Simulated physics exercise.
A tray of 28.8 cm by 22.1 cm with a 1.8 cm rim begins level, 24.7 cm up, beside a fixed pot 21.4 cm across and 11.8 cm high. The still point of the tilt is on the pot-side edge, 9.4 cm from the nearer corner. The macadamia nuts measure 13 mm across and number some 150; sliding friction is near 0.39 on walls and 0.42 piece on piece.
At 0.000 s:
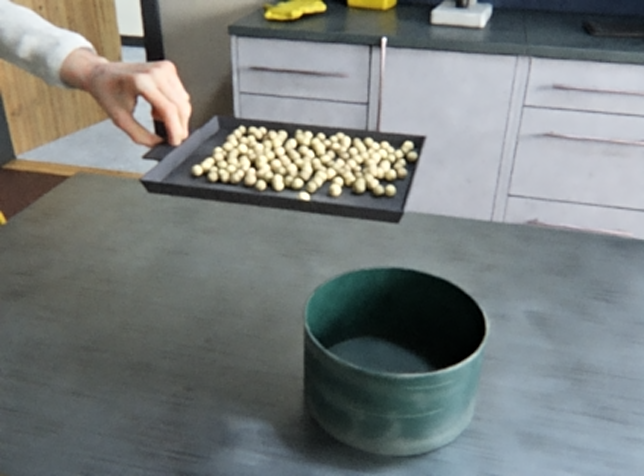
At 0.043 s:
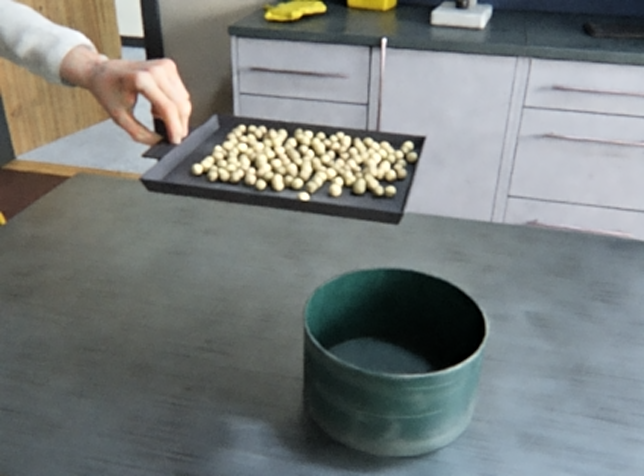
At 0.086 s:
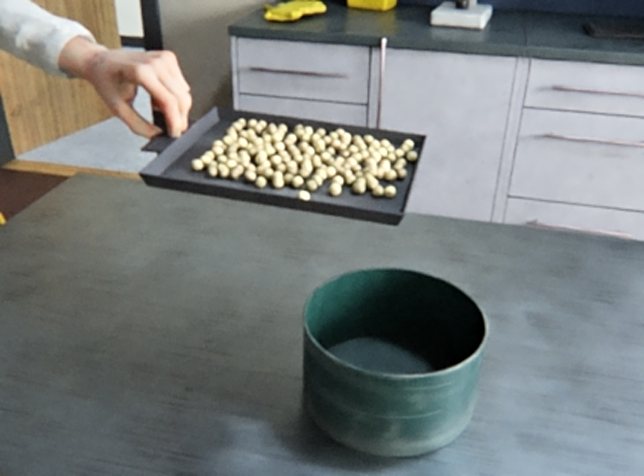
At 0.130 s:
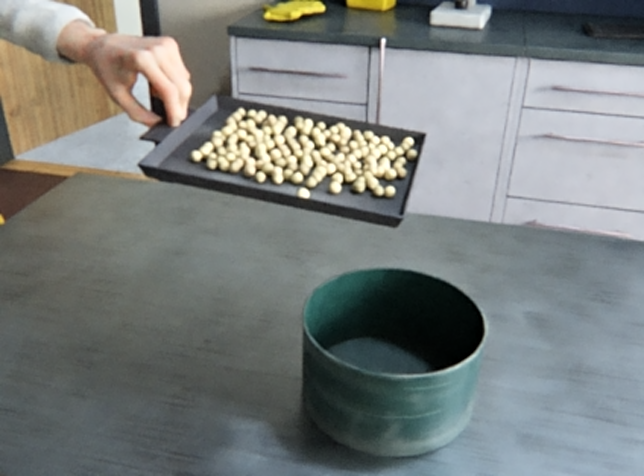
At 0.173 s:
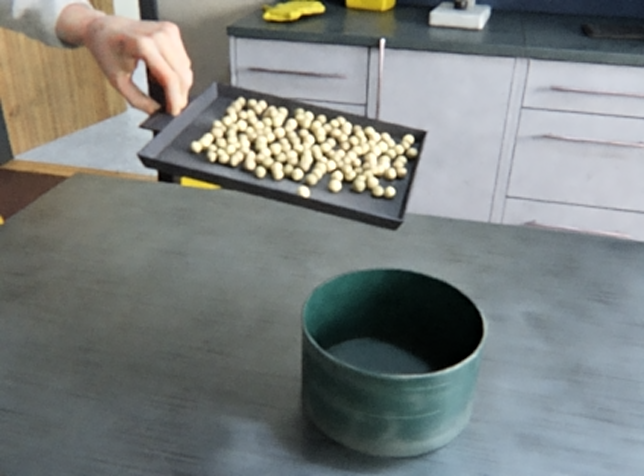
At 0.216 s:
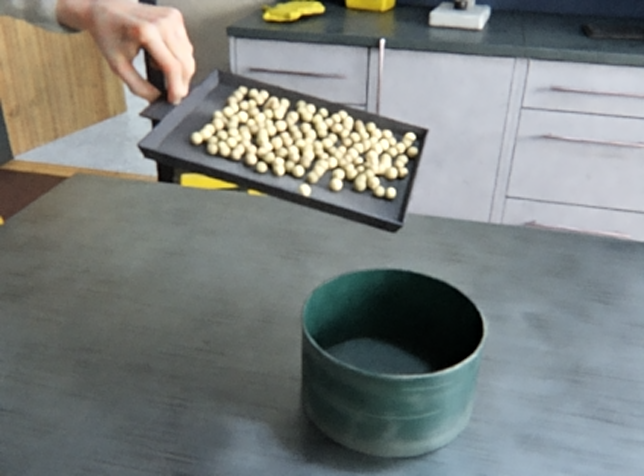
A dark tray of round, pale nuts, held by a hand at its left end, started out level above a green pot, then tilted as the hand raised that end, the nuts barely shifting.
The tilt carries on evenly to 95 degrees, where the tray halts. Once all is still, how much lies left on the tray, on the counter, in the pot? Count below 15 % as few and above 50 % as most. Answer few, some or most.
Tray few, counter few, pot most.
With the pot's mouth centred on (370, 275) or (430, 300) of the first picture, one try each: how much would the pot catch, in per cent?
About 45 and 95 per cent.
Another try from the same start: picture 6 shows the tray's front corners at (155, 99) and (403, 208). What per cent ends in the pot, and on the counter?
Pot 25, counter 75.
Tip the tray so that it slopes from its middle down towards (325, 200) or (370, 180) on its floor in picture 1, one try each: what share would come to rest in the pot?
About 95 and 60 per cent.
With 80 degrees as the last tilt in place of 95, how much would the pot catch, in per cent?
Then about 100 per cent.
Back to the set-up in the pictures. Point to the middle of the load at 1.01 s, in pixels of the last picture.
Near (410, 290).
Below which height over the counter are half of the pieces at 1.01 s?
About 16 cm.
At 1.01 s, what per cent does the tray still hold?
About 35 per cent.
After 0.69 s, tilt 52 degrees; the tray holds 95 %, the pot 0 %.
After 1.01 s, tilt 78 degrees; the tray holds 35 %, the pot 45 %.
After 1.42 s, tilt 95 degrees; the tray holds 0 %, the pot 100 %.
In the end, at 2.1 s, tray 0 %, counter 0 %, pot 100 %.
